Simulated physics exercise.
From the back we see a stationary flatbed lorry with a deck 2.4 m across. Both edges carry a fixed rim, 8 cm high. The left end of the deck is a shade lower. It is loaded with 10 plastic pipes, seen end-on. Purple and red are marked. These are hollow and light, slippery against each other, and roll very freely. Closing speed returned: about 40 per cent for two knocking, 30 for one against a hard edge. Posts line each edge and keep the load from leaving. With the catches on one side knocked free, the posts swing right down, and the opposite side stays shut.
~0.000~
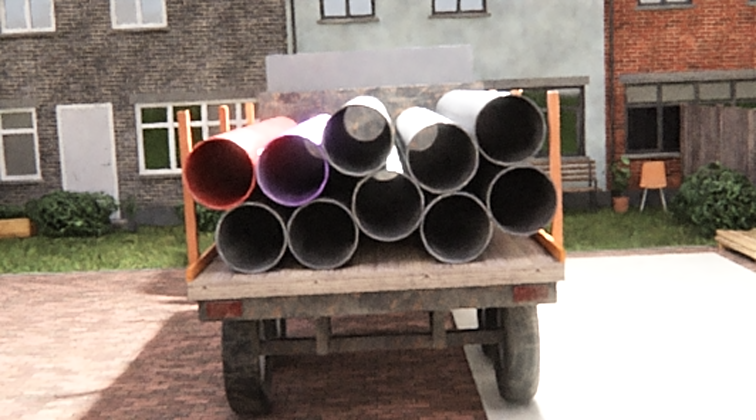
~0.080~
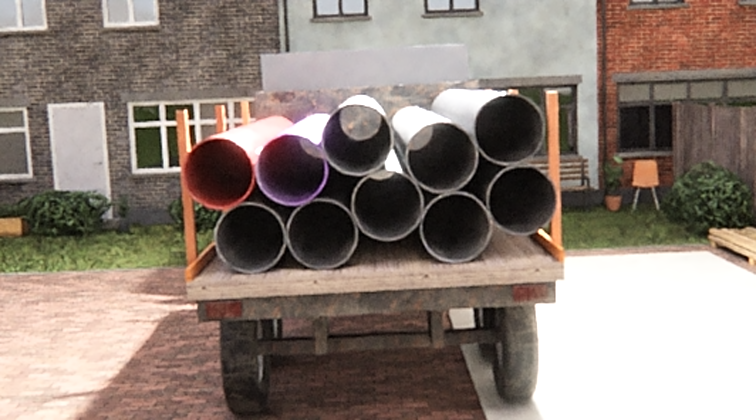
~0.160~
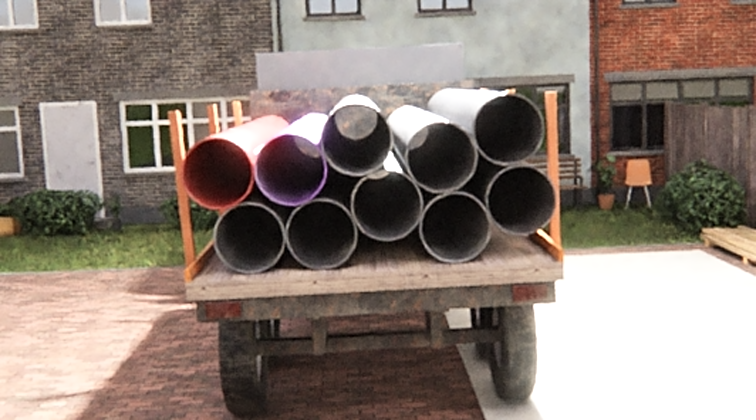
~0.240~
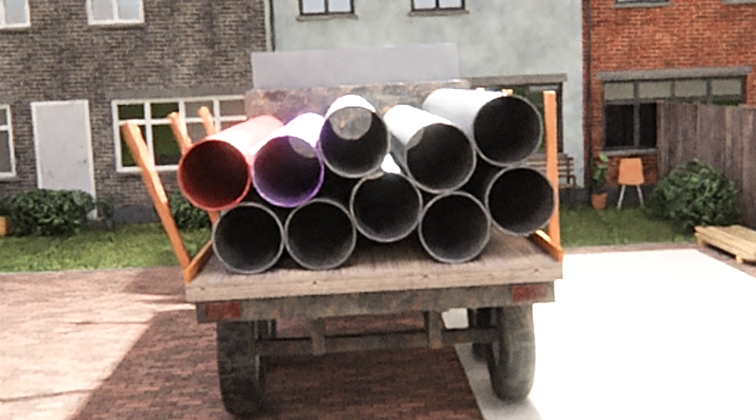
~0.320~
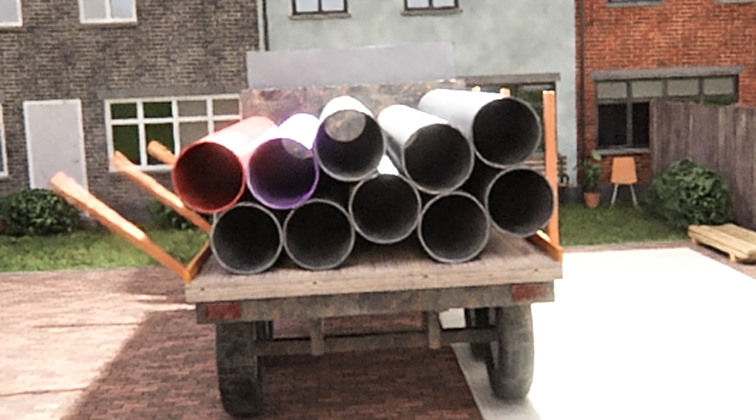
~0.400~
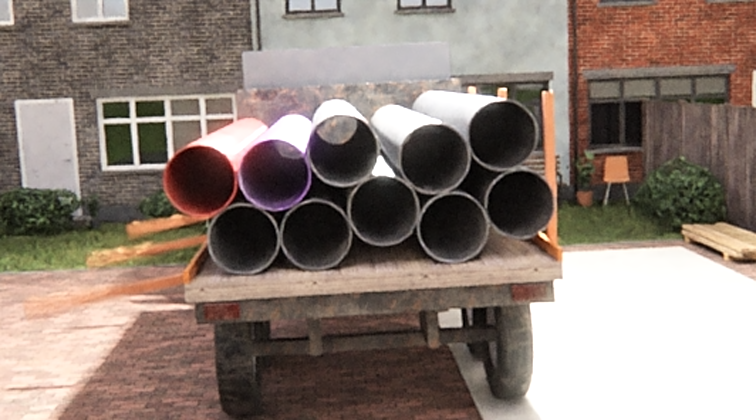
The clip opens on the back of a parked flatbed loaded with stacked hollow pipes, one red and one purple among the grey, between upright orange posts. As the view drifts slightly, the left posts swing outward and down past level, and the red and purple pipes shift slightly left.
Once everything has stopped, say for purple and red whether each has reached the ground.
Purple - no; red - yes.
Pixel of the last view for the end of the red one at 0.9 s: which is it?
It should be close to pixel (120, 336).
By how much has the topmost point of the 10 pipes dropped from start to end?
Roughly 20 cm.
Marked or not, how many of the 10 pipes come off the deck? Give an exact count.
I make it 1 exactly.
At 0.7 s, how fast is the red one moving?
Near 2.5 m/s at that time.
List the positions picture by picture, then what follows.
In the first frame, purple (292, 170), red (220, 173); both sides upright; the deck is a shade lower on the left; 3 of the 10 make up the bottom layer.
In the second frame, purple (291, 169), red (219, 173); sides still shut.
In the third frame, purple (290, 170), red (218, 173); sides still shut.
In the fourth frame, purple (287, 171), red (214, 175); left posts out by 20°, tip at (129, 128).
In the fifth frame, purple (282, 173), red (209, 177); left posts out by 50°, tip at (57, 183).
In the sixth frame, purple (275, 175), red (200, 181); left posts out by 100°, tip at (32, 310).
By 0.7 s, purple is up on others, 45 cm from the left edge, rolling left; red is dropping off the left side; 1 off so far.
By 0.9 s, red is dropping off the left side; as before, purple; 1 off so far.
Finally (3.8 s), purple is up on others, 45 cm from the left edge; red is down on the left; 1 off so far.
